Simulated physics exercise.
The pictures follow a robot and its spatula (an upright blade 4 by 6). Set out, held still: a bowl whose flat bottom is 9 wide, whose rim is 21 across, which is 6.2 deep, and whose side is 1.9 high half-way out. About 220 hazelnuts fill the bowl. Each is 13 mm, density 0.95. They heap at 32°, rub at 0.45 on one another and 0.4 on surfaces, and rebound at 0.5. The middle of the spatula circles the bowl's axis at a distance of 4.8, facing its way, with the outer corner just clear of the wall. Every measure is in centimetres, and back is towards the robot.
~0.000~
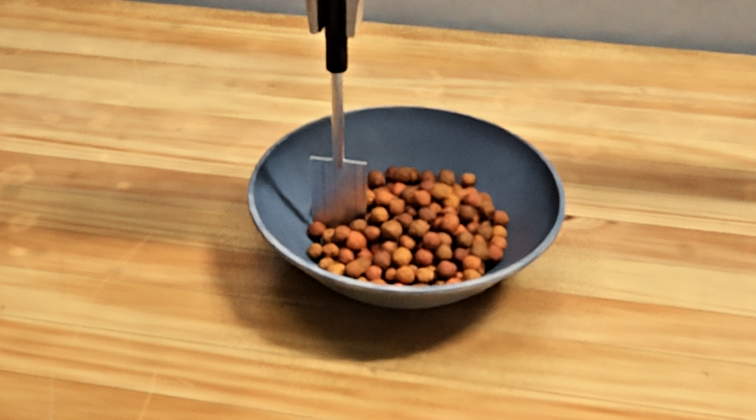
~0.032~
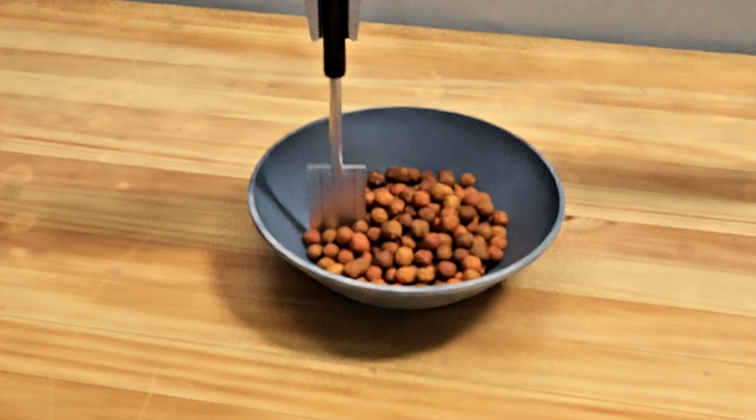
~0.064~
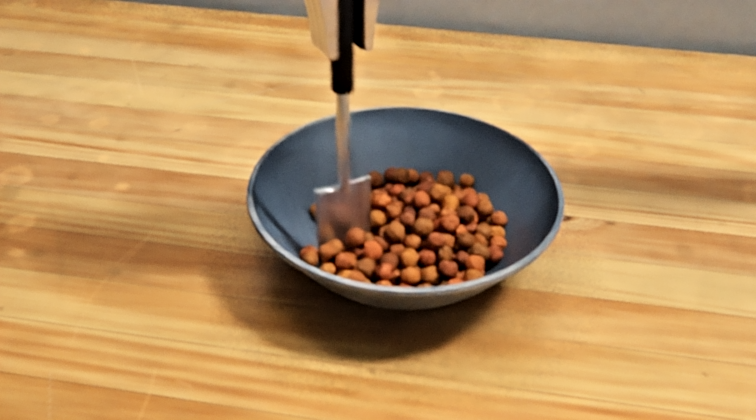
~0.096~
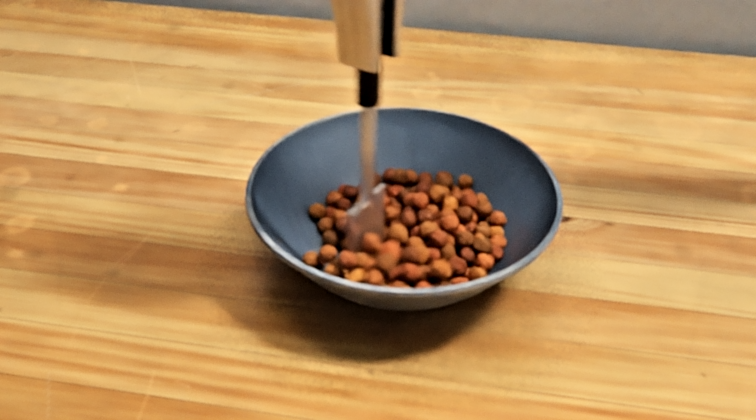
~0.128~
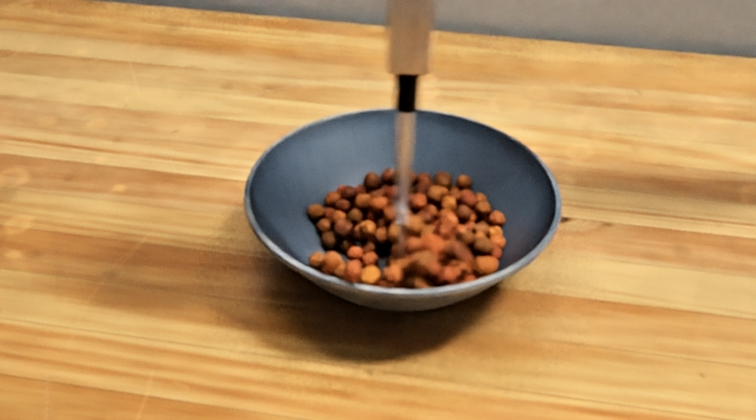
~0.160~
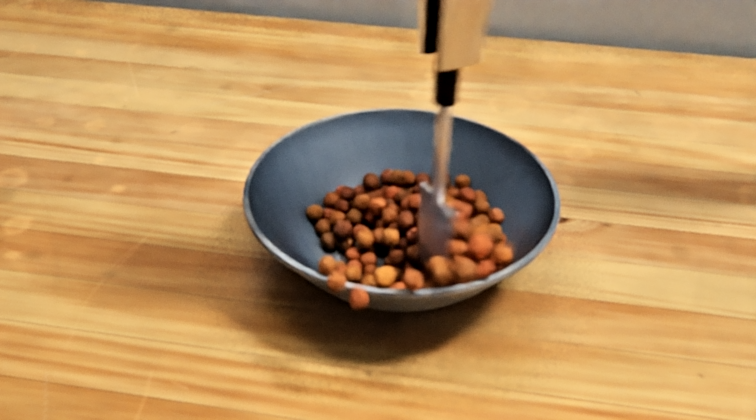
On a wooden table, a spatula held upright by a robot stands at the left side of a blue-grey bowl of small, round, reddish-brown pieces. It sweeps through them toward the front, then round to the right, pushing them into a mound, while a few ride up over the near rim.
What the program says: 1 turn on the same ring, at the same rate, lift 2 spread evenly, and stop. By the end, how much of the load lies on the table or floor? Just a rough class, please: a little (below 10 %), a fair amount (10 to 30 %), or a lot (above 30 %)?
A fair amount.
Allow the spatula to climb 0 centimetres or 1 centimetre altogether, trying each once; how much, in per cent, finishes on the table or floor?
It comes to about 25 per cent and about 20 per cent.
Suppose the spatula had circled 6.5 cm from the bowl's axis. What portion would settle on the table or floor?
Then about 0 per cent.
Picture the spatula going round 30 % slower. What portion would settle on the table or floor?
Then roughly 5 per cent.
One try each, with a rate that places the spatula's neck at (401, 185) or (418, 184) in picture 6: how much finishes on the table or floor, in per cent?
So, roughly 5 percent the first time and 10 percent the second.
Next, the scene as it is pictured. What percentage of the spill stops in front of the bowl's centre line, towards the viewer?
It comes out near 40 percent.
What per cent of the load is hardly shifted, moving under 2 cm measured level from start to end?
Roughly 25 percent.
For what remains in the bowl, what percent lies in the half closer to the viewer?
Close to 45 in a hundred.
After 0.26 s, 212° round, highest piece 9 above the table; 211 in the bowl, 3 on the table or floor, 9 in flight or on the tool.
After 0.35 s, 299° round, highest piece 12 above the table; 199 in the bowl, 13 on the table or floor, 11 in flight or on the tool.
After 0.60 s, 0° round, highest piece 5 above the table; 187 in the bowl, 36 on the table or floor.
After 1.30 s, 0° round, highest piece 4 above the table; 187 in the bowl, 36 on the table or floor.
At rest, 187 in the bowl, 36 on the table or floor. That is 16 % on the table or floor.
